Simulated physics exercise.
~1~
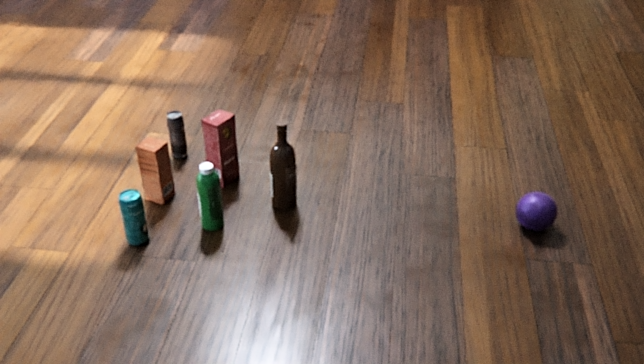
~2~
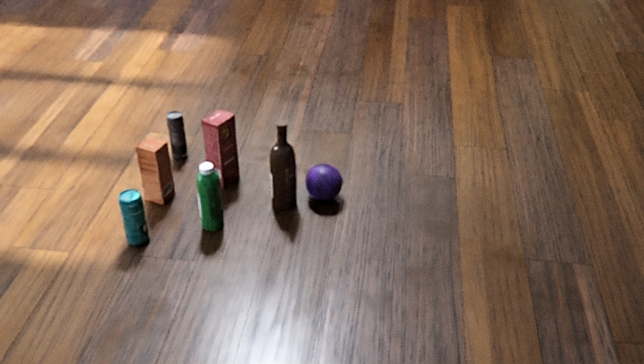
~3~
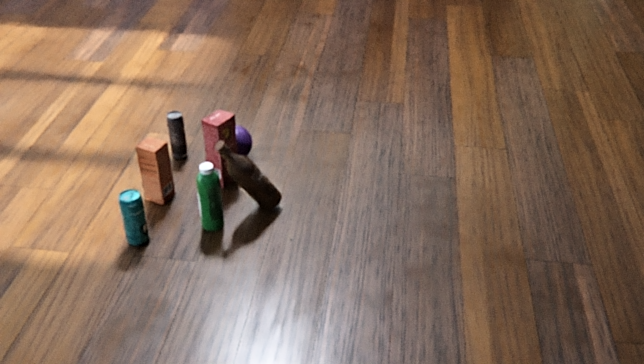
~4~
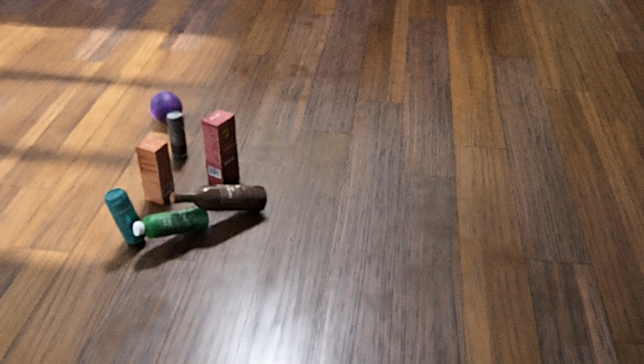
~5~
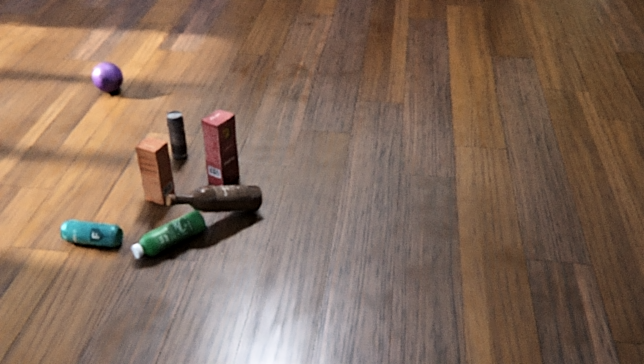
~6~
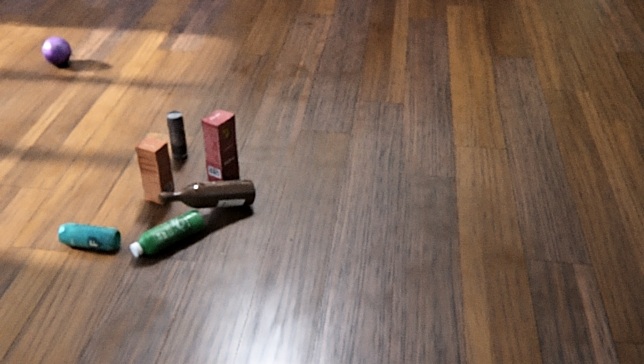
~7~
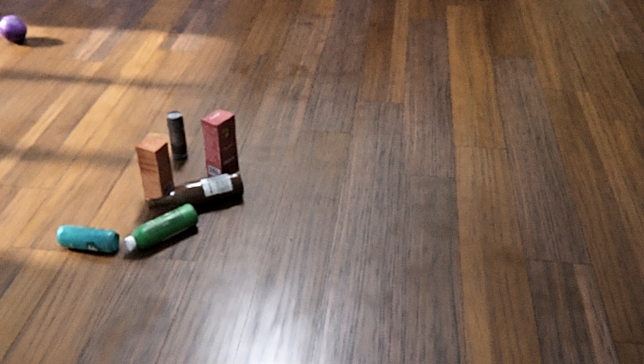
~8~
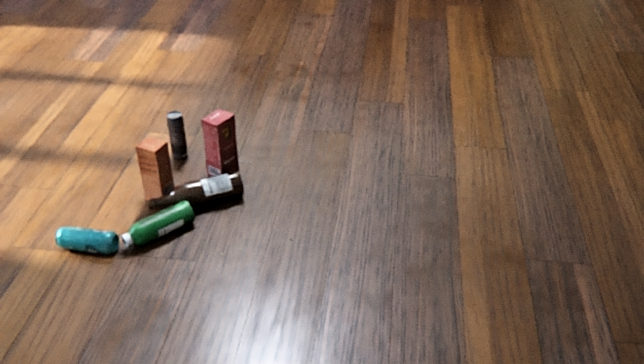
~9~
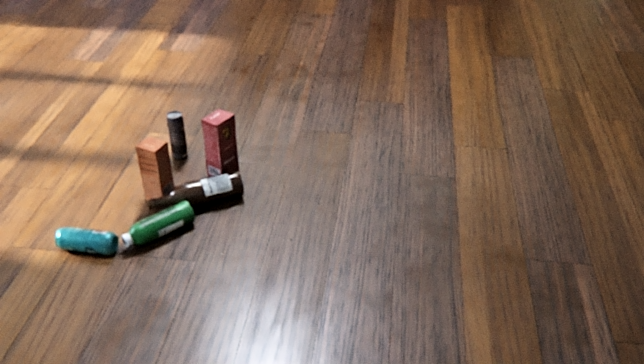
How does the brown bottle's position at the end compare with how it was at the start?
The brown bottle stands upright at the start, but by the end it is lying on its side on the floor.
